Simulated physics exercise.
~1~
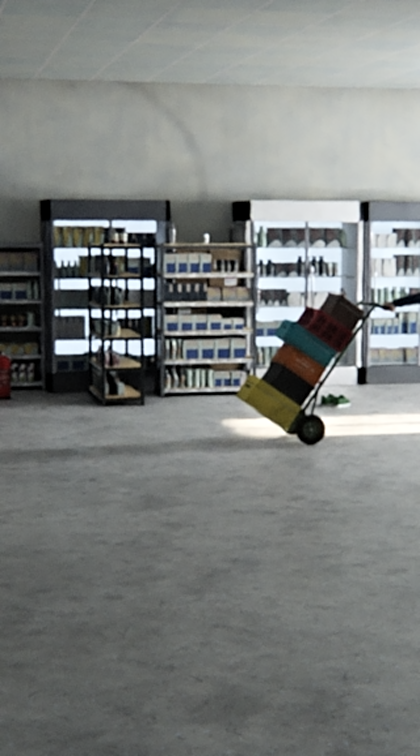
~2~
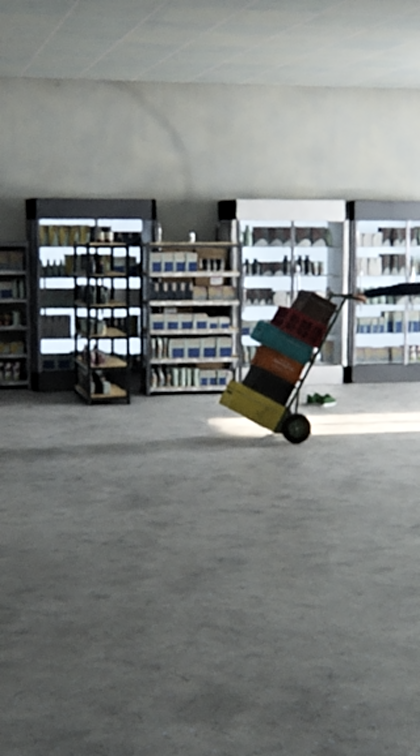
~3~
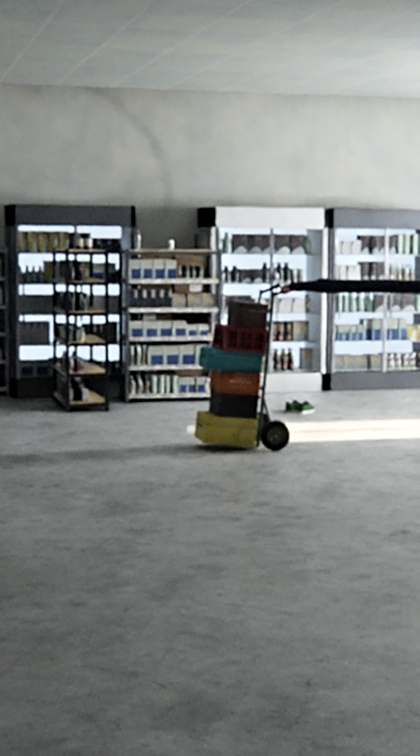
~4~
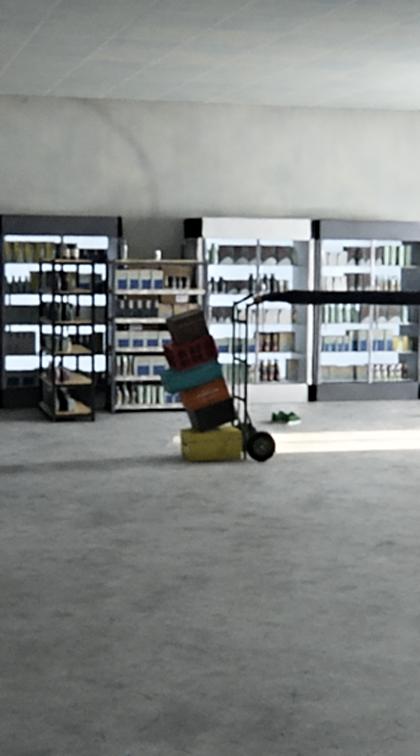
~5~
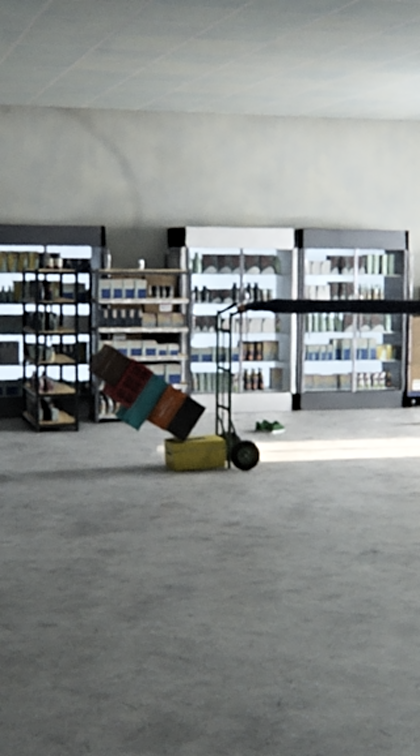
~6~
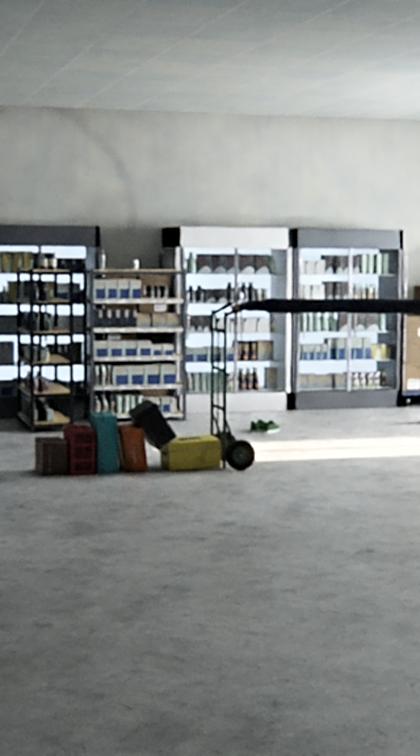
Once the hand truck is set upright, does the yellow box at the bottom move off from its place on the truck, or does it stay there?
The yellow box stays in its place at the foot of the truck, while the orange and black boxes above it end up elsewhere.
